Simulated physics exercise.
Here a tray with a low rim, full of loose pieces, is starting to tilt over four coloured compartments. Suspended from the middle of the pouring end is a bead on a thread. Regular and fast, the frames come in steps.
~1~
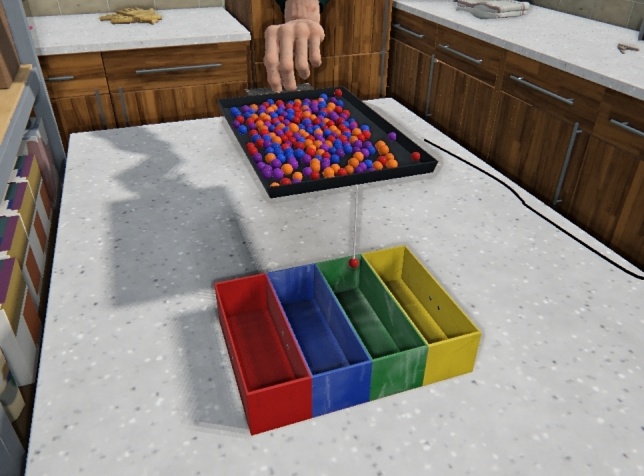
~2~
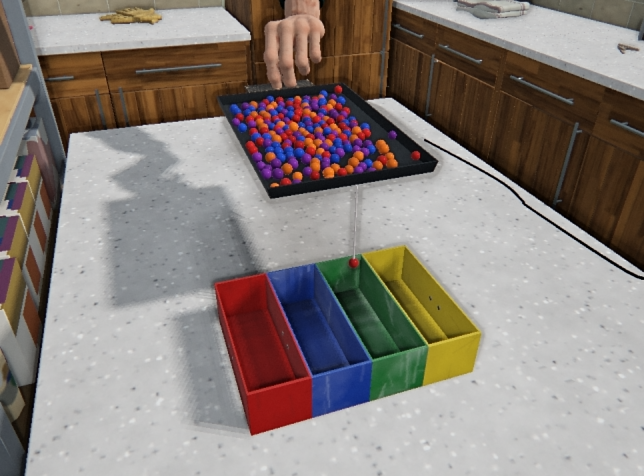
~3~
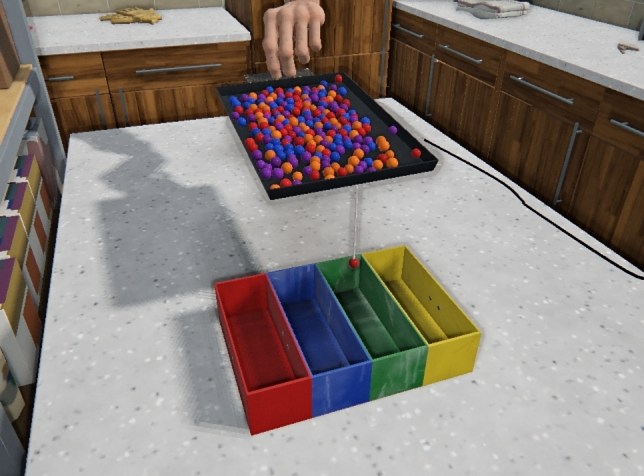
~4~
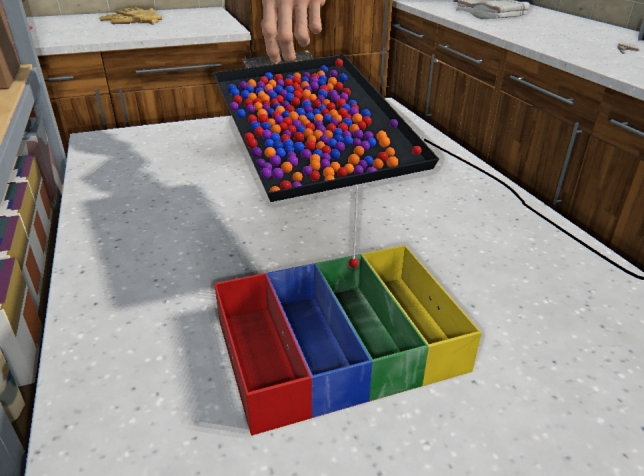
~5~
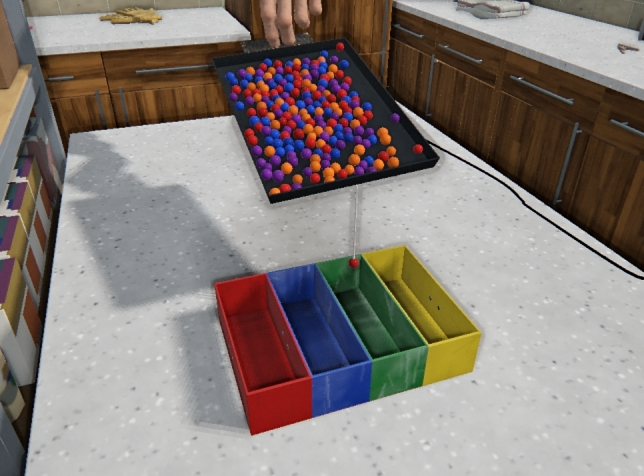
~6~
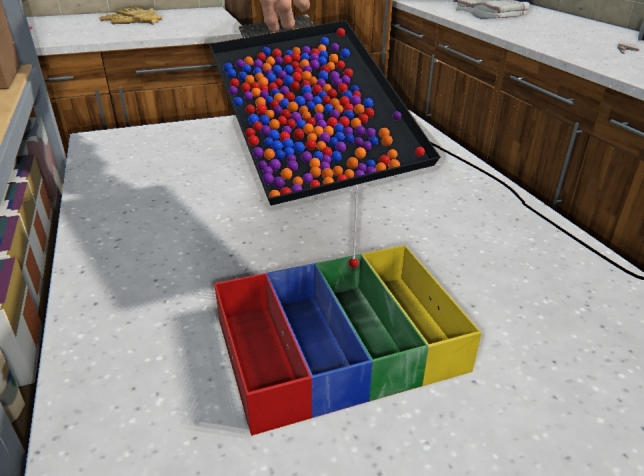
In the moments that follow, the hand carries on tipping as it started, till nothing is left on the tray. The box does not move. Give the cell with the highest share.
Highest share: The blue cell.
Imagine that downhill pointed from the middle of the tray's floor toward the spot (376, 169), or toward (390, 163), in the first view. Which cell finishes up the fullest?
Yellow, then the yellow one.
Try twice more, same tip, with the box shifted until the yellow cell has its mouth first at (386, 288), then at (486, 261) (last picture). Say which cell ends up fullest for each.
With the first placing it's the blue cell, with the second it's the cell in red.
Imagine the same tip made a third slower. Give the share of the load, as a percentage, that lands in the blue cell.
Roughly 40%.
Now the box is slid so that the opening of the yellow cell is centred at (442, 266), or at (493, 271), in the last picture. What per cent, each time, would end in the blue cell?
30 per cent the first time, 10 per cent the second time.
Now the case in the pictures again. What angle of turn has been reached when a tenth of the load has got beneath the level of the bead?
Roughly 70 degrees from level.
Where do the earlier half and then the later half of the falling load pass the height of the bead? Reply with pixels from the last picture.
Roughly (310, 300) first, then roughly (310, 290).
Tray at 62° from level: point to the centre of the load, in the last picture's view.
Near (316, 163).
Soon, tray tipped steeply; most on the tray; a stray few in the blue cell; a stray few in the red cell; a stray few in the green cell; a small part falling or outside the box.
A while on, tray tipped right over; a small part on the tray; about a third in the blue cell; about a quarter in the red cell; about a quarter in the green cell; a small part in the yellow cell; a small part falling or outside the box.
Towards the end, tray tipped past a quarter turn; about half in the blue cell; about a quarter in the red cell; about a quarter in the green cell; a small part in the yellow cell; a small part falling or outside the box.
Finally, tray tipped past a quarter turn; about half in the blue cell; about a quarter in the red cell; about a quarter in the green cell; a small part in the yellow cell; a small part outside the box.
